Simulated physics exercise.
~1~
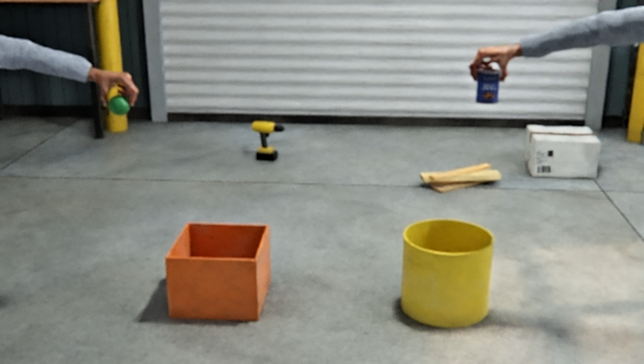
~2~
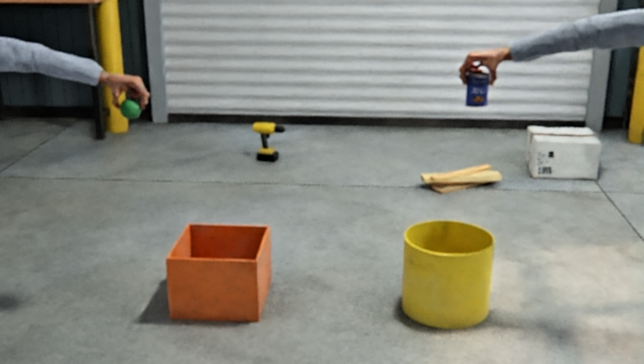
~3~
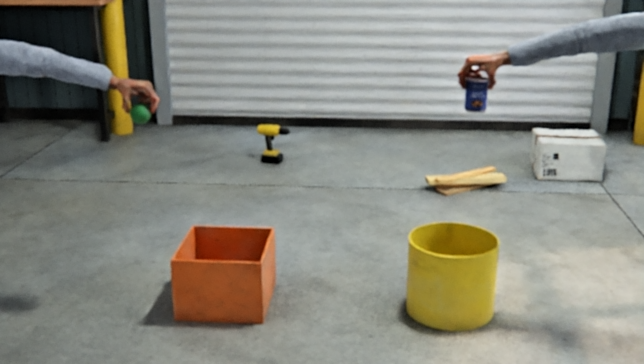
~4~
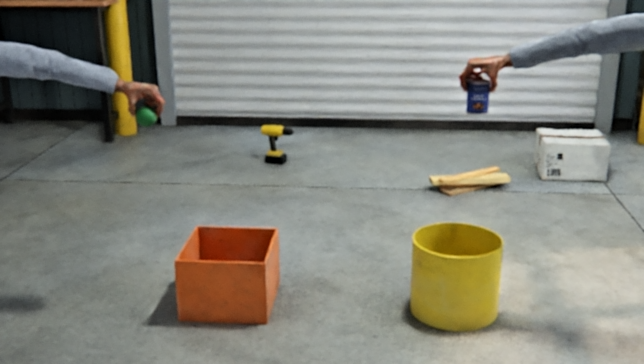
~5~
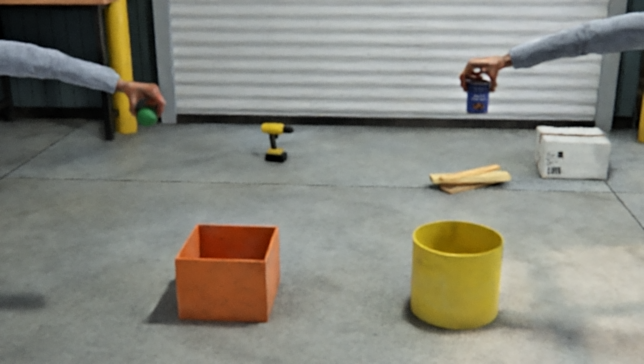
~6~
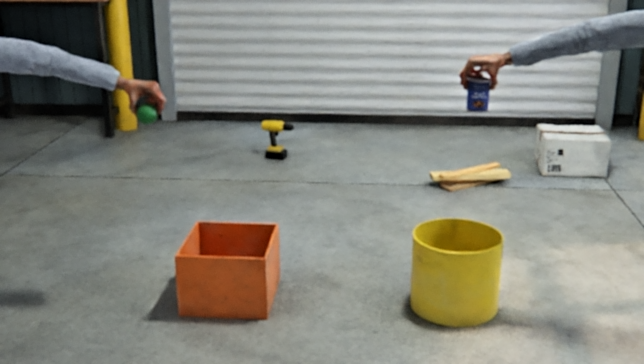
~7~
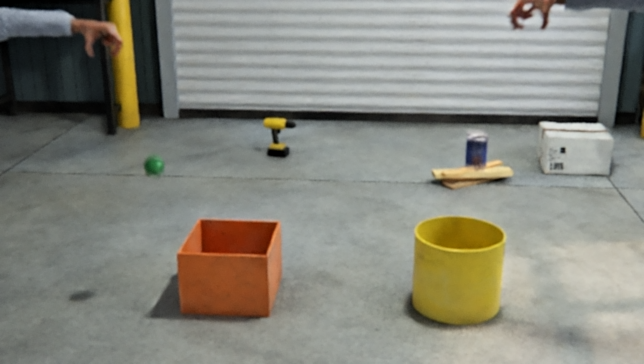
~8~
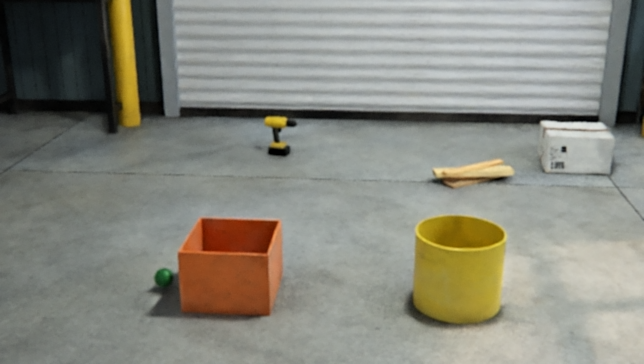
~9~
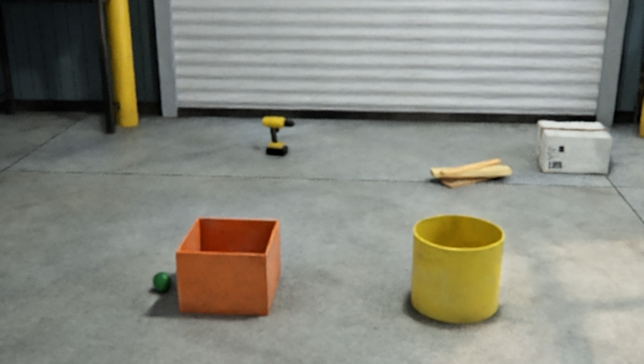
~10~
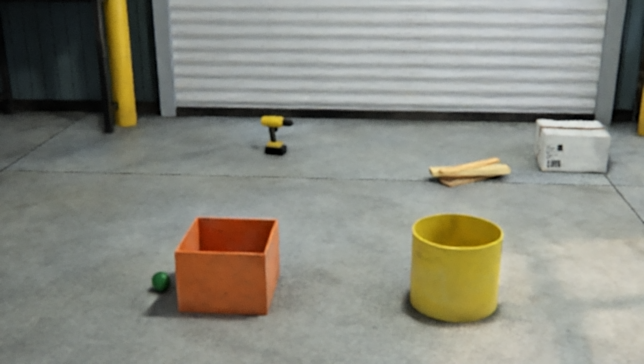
On a concrete floor, two hands release a tin that disappears and a green ball landing beside the orange box.
